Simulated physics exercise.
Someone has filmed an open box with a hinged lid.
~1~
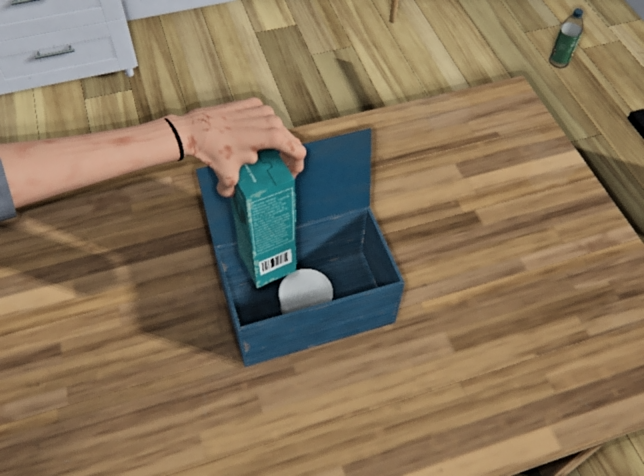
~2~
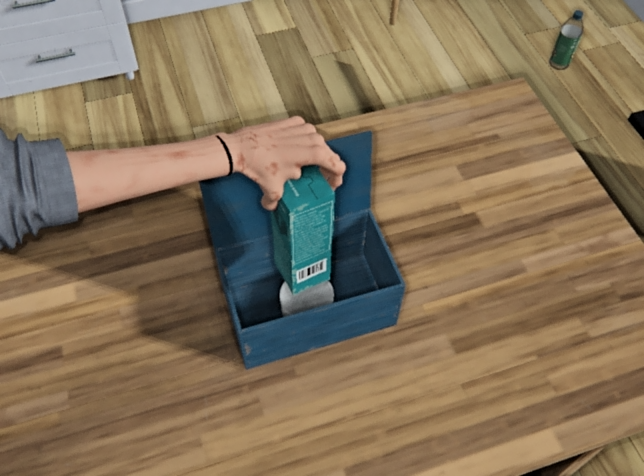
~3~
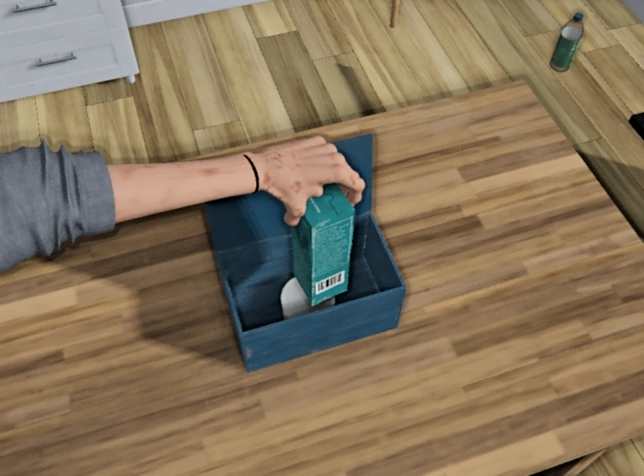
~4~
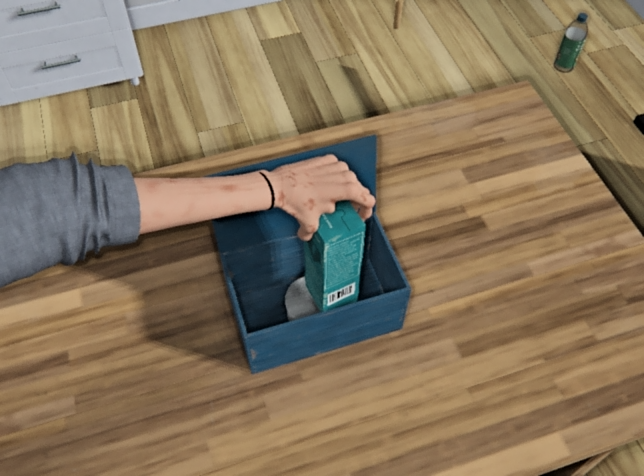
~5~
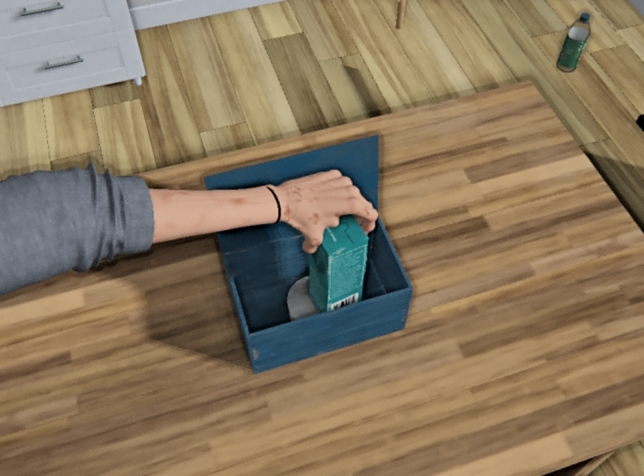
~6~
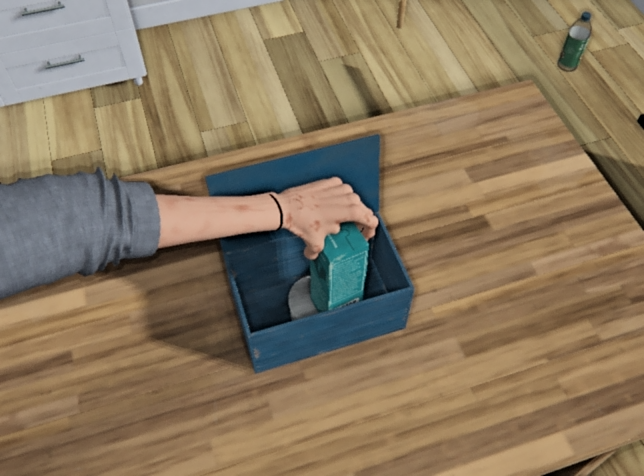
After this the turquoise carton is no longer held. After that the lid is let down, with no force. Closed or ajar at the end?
In the end the lid stays ajar.
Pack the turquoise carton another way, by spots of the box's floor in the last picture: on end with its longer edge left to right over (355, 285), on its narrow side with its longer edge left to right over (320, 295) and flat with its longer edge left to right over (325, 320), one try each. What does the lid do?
In the first case it stays ajar; in the second case it closes; in the third case it sits on the rim.
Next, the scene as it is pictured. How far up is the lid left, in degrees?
About 50°.
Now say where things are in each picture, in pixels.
The first frame shows coming down; turquoise carton (264, 220); white tub (306, 299).
The second frame shows coming down; turquoise carton (301, 231).
The third frame shows coming down; turquoise carton (321, 245).
The fourth frame shows coming down; turquoise carton (332, 258).
The fifth frame shows coming down; turquoise carton (336, 269).
The sixth frame shows put in, still held; turquoise carton (337, 274).
Then, 1.20 s on from there, lid starting down.
Then, 1.50 s on from there, lid 65° above the rim.
In the end, lid 51° above the rim; left askew, turquoise carton; white tub unmoved. At the end, from the last picture's camera, turquoise carton near (346, 280).
